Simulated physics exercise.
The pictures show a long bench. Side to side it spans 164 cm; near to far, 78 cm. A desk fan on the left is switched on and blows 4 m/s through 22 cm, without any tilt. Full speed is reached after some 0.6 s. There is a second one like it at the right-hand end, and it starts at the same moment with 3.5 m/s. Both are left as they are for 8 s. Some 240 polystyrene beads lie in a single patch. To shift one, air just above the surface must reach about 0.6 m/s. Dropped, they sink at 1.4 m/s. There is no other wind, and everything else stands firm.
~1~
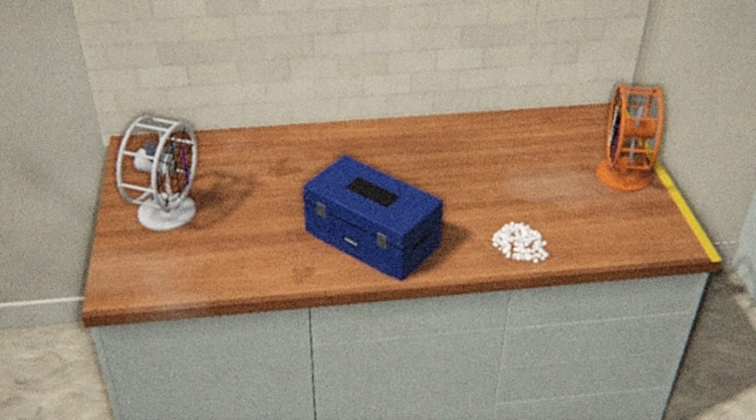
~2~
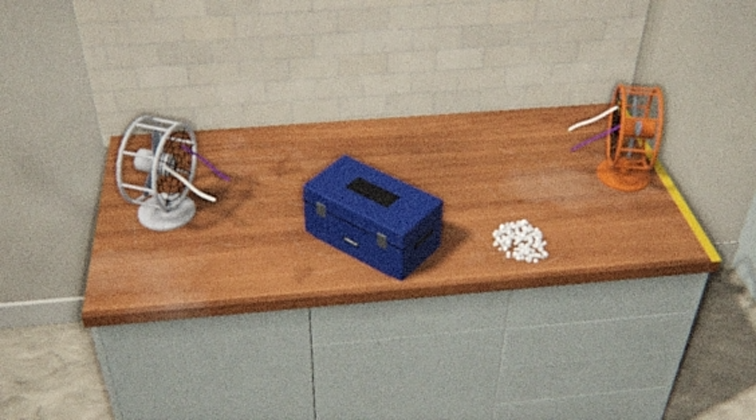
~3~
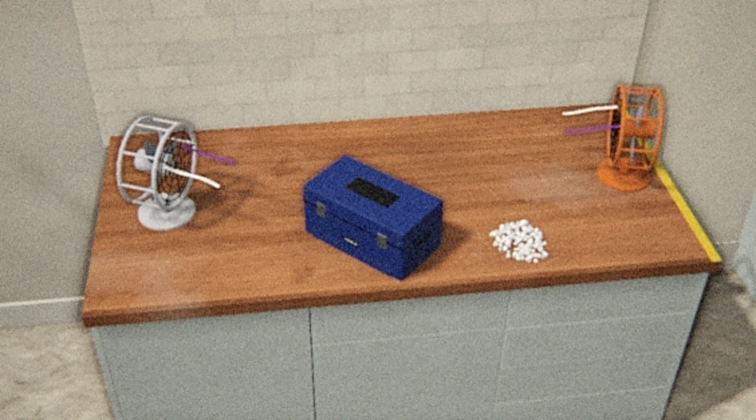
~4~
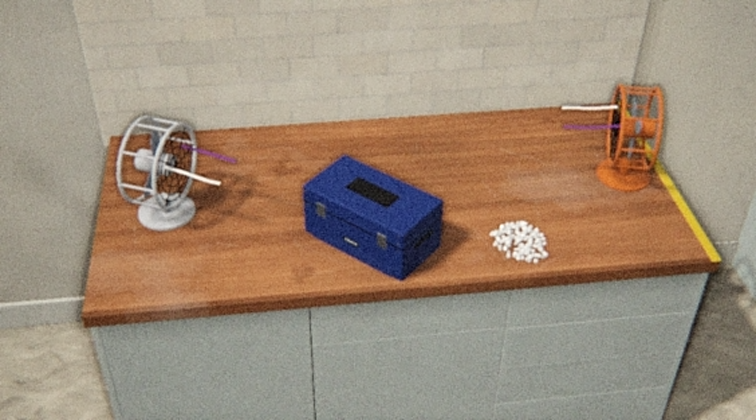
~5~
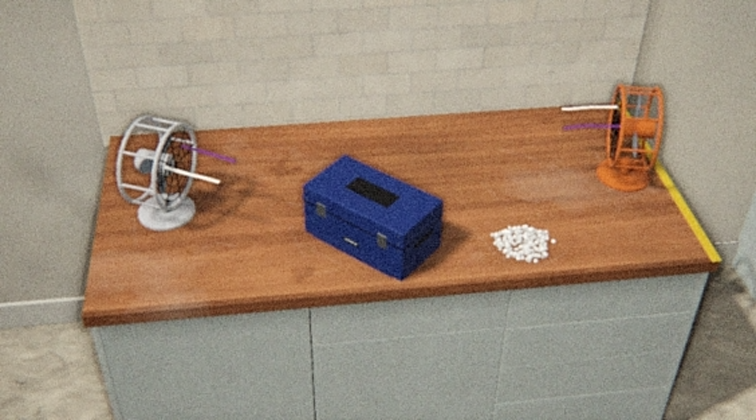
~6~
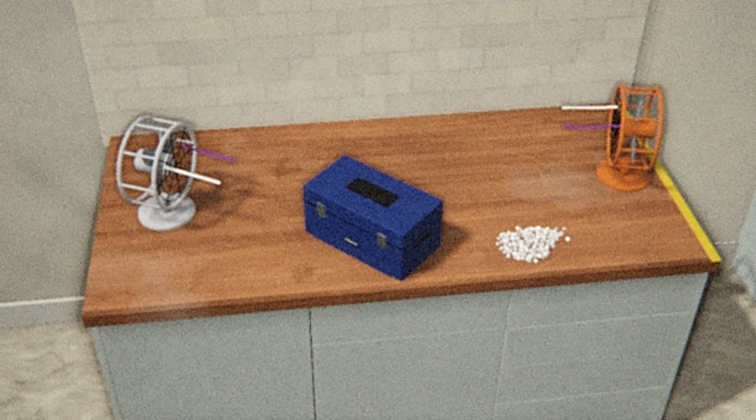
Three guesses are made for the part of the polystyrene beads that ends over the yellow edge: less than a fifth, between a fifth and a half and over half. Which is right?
I'd say a share below one fifth ends over the yellow edge.
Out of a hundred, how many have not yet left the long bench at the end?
I'd say close to 40 percent.
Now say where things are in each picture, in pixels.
In the first frame, the middle of the polystyrene beads is near (520, 240), none has stirred yet, the mouth of the desk fan is at (159, 163) and that of the second one at (634, 128).
In the second frame, the middle of the polystyrene beads is near (520, 239), none has stirred yet and the yellow edge is centred on (666, 173).
In the third frame, the middle of the polystyrene beads is near (520, 239), none has stirred yet and the top of a toolbox is at (372, 192).
In the fourth frame, the middle of the polystyrene beads is near (520, 239) and none has stirred yet.
In the fifth frame, the middle of the polystyrene beads is near (521, 240), the farthest in sight from the desk fan is at (553, 242) and about 15 % have left their places.
In the sixth frame, the middle of the polystyrene beads is near (529, 243), the farthest in sight from the desk fan is at (568, 240) and about 55 % have left their places.
Then, 0.8 s after the last picture the count stands so, 0 % are over the yellow edge; the middle of those left on the top is near (524, 234).
Then, 1.8 s after the last picture the count stands so, 0 % are over the yellow edge; the middle of those left on the top is near (531, 234).
Then, 3.6 s after the last picture the count stands so, 0 % are over the yellow edge; the middle of those left on the top is near (536, 236).
Then, 7.2 s after the last picture, at the end, 0 % are over the yellow edge; the middle of those left on the top is near (548, 194).
